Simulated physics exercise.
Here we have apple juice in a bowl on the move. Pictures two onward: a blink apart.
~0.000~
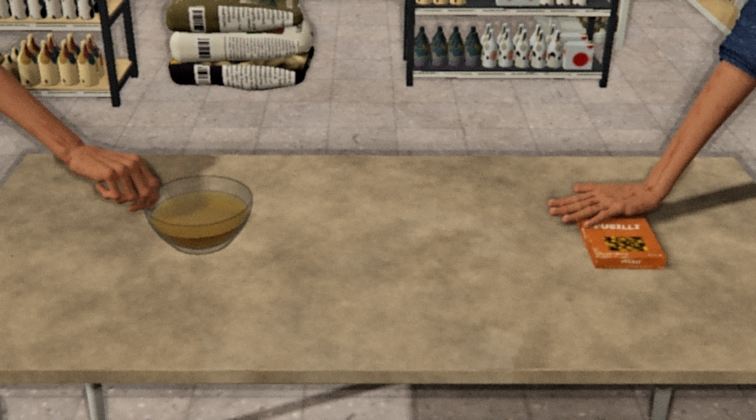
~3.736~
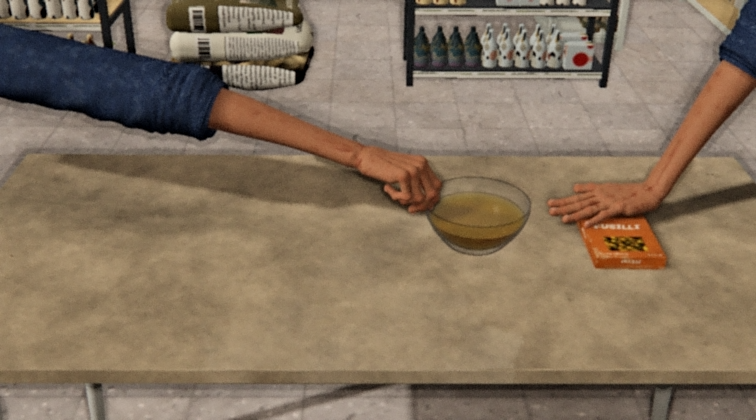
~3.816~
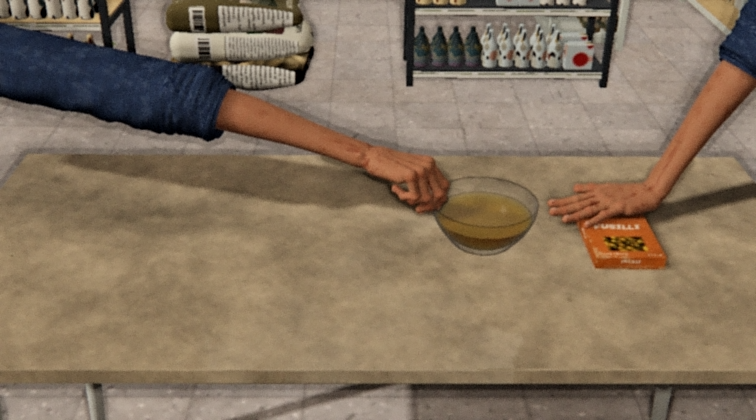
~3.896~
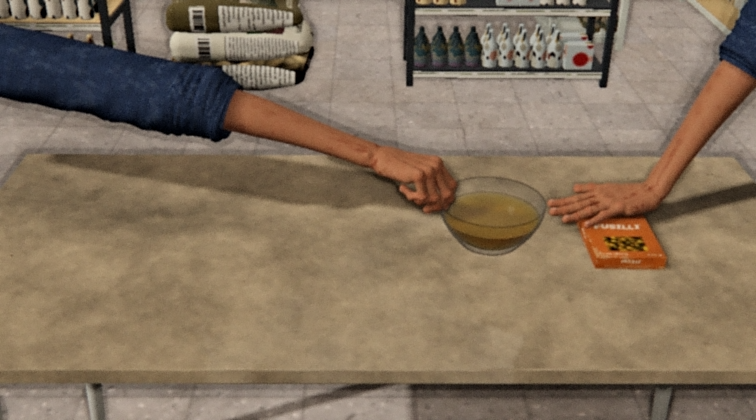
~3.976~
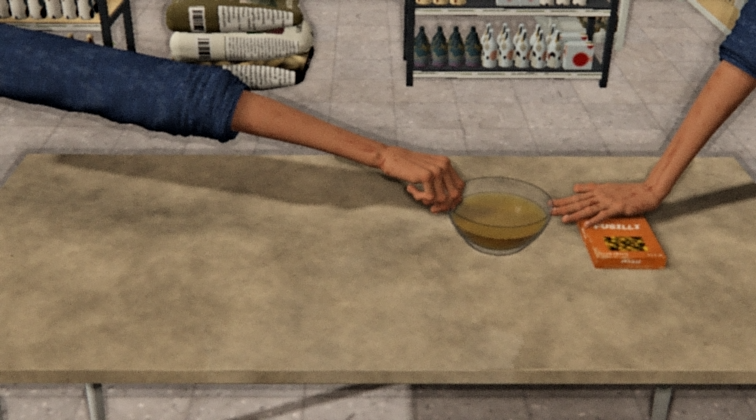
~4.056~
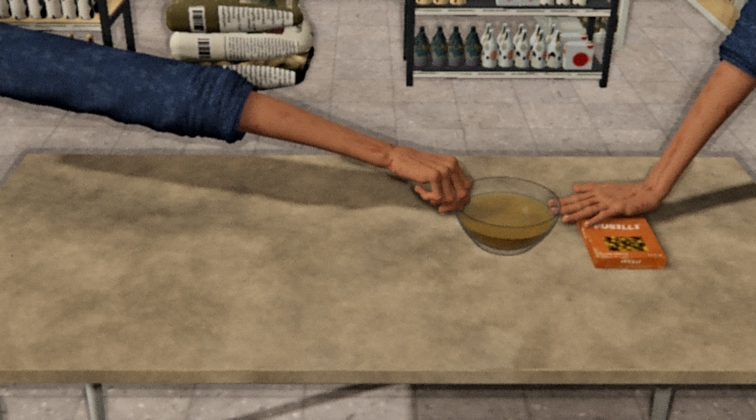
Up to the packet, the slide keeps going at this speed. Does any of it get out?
No, it all stays in.
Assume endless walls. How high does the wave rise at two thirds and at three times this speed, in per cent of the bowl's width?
Peak rise: 5 percent, then 25 percent.
After 4.4 s, the bowl meets the packet.
After 4.4 s, the apple juice surges up the wall; the wave climbs under half way to the rim.
After 5.6 s, the bowl stands at the packet; all is still inside.
